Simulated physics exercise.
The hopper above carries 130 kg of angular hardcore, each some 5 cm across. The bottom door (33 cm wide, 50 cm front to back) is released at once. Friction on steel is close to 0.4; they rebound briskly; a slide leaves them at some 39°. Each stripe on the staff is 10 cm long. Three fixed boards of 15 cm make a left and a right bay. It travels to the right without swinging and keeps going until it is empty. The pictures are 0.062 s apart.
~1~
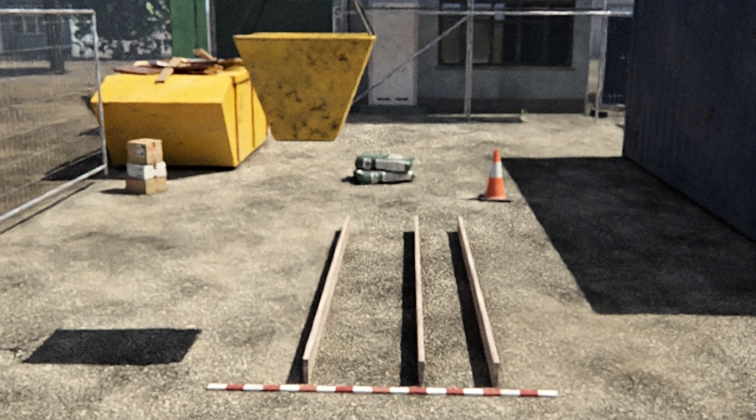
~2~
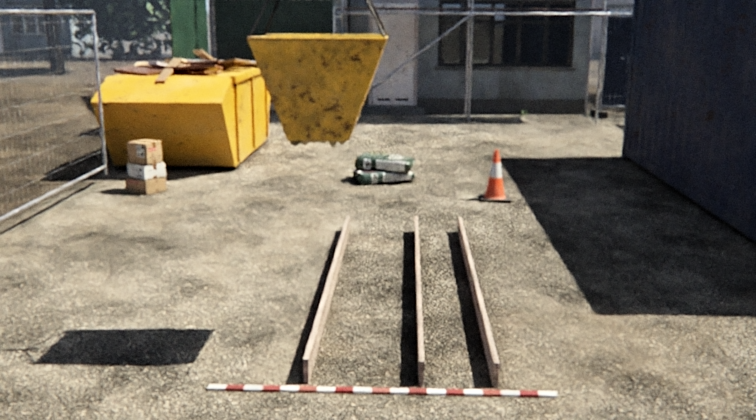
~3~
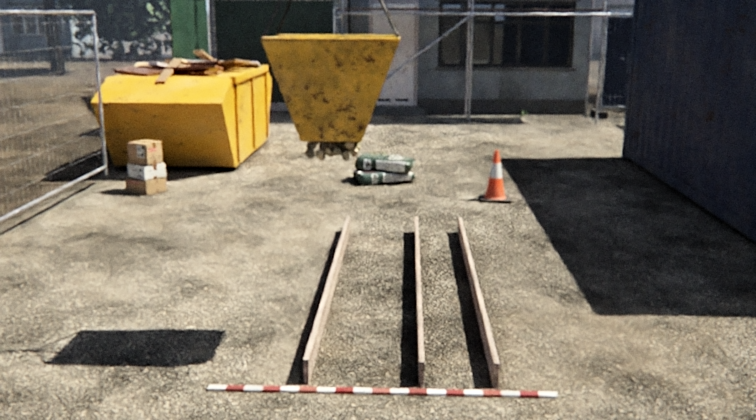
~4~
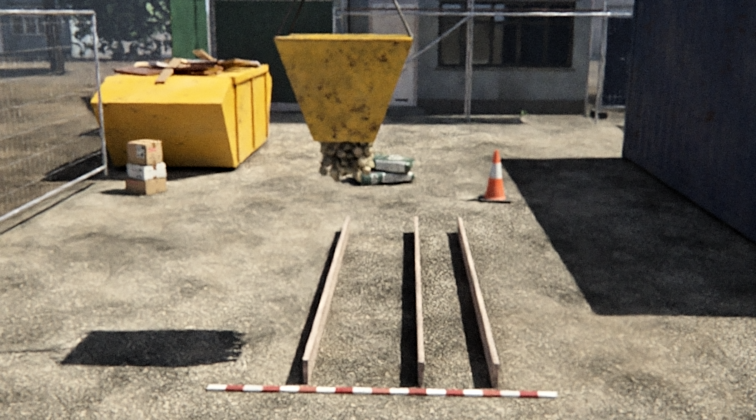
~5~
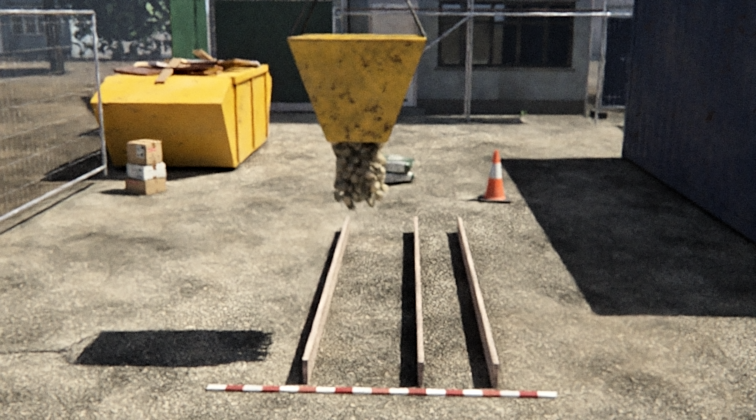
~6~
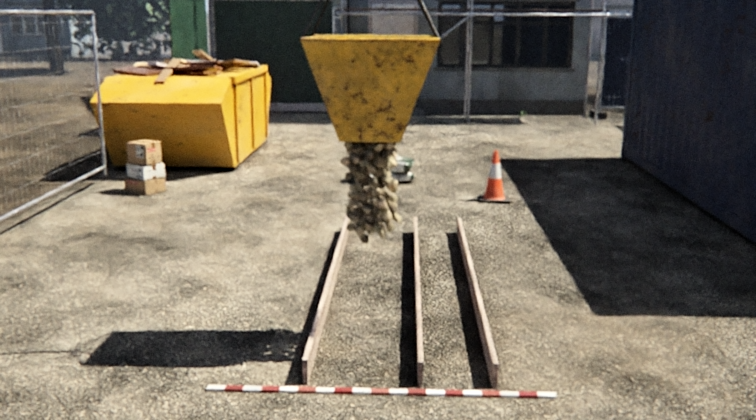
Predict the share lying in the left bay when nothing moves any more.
Some 21 per cent of it.
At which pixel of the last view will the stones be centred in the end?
Near (453, 340).
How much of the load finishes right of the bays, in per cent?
Near 20 in a hundred.
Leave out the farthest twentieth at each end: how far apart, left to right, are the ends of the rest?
About 110 cm.
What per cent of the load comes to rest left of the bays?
Some 0 per cent of the load.
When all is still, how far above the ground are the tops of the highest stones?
Some 22 cm high.
Then, 0.4 s after the last picture, 0 % in the hopper, 21 % falling or lying in the left bay, 79 % falling or lying in the right bay; the stones farthest right are at (478, 337).
Then, 0.8 s after the last picture, 0 % in the hopper, 21 % falling or lying in the left bay, 60 % falling or lying in the right bay, 19 % falling or lying right of the bays; the stones farthest right are at (587, 336).
Then, 1.4 s after the last picture, 0 % in the hopper, 21 % falling or lying in the left bay, 60 % falling or lying in the right bay, 19 % falling or lying right of the bays; the stones farthest right are at (680, 332).
Then, 2.3 s after the last picture, 0 % in the hopper, 21 % falling or lying in the left bay, 60 % falling or lying in the right bay, 19 % falling or lying right of the bays; the stones farthest right are at (682, 332).
Then, 4.2 s after the last picture, 0 % in the hopper, 21 % in the left bay, 60 % in the right bay, 19 % right of the bays; the stones farthest right are at (682, 332).
